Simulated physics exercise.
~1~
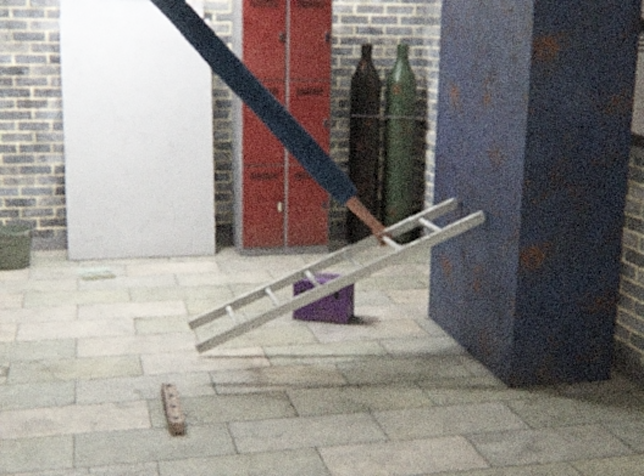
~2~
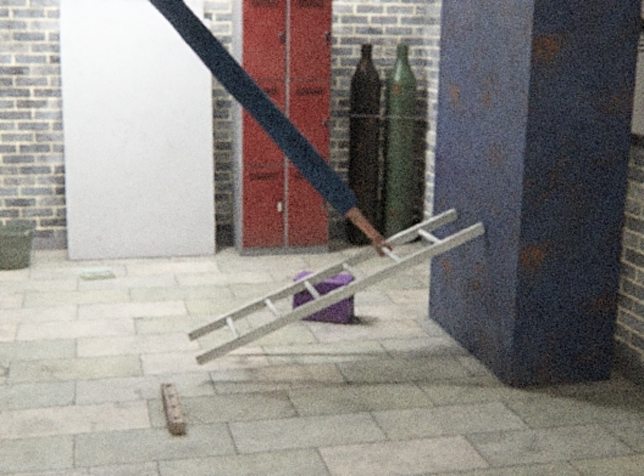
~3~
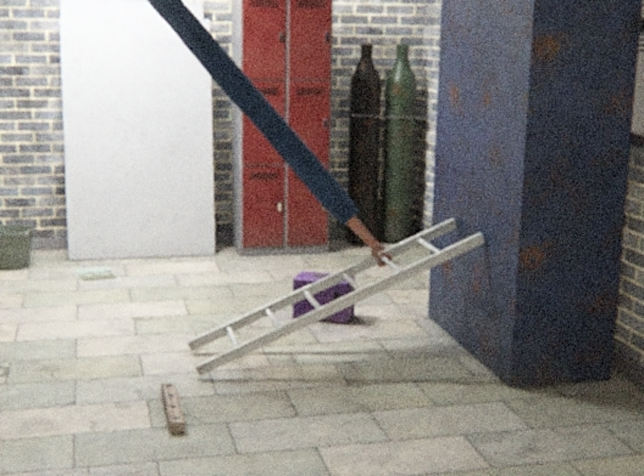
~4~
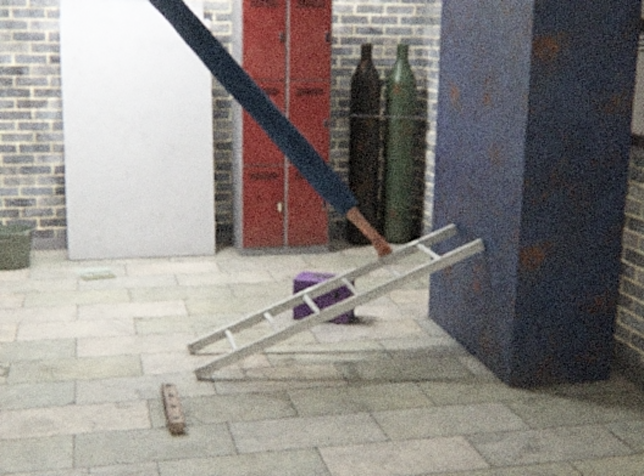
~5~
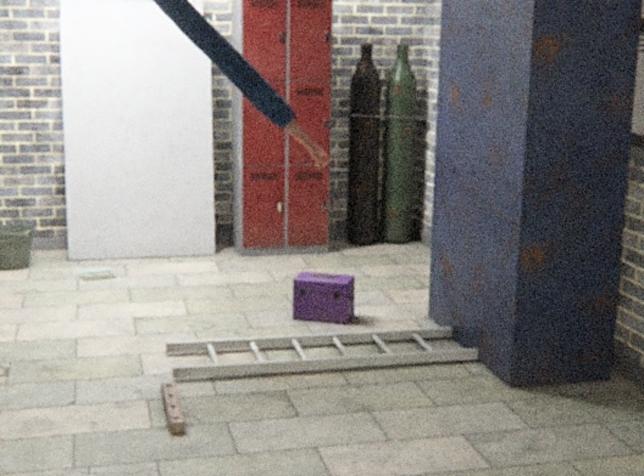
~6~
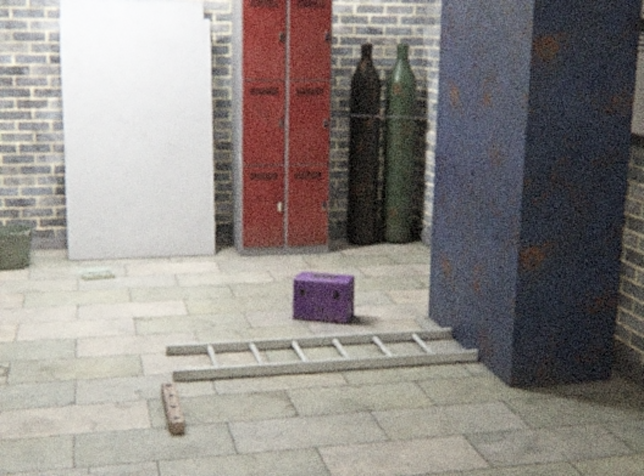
An arm in a dark blue sleeve reaches down from the upper left of a brick-walled room with a stone-tiled floor, seen from slightly above, holding a pale ladder against a large blue cupboard on the right. Behind stand a white panel, red lockers and two dark gas cylinders, with a purple toolbox beyond the ladder and a wooden strip at the front left. The hand lowers the ladder slightly, then lets go and draws back. The ladder slips down, its feet sliding left, and ends flat on the floor. The arm withdraws from view, while the toolbox and strip stay put.
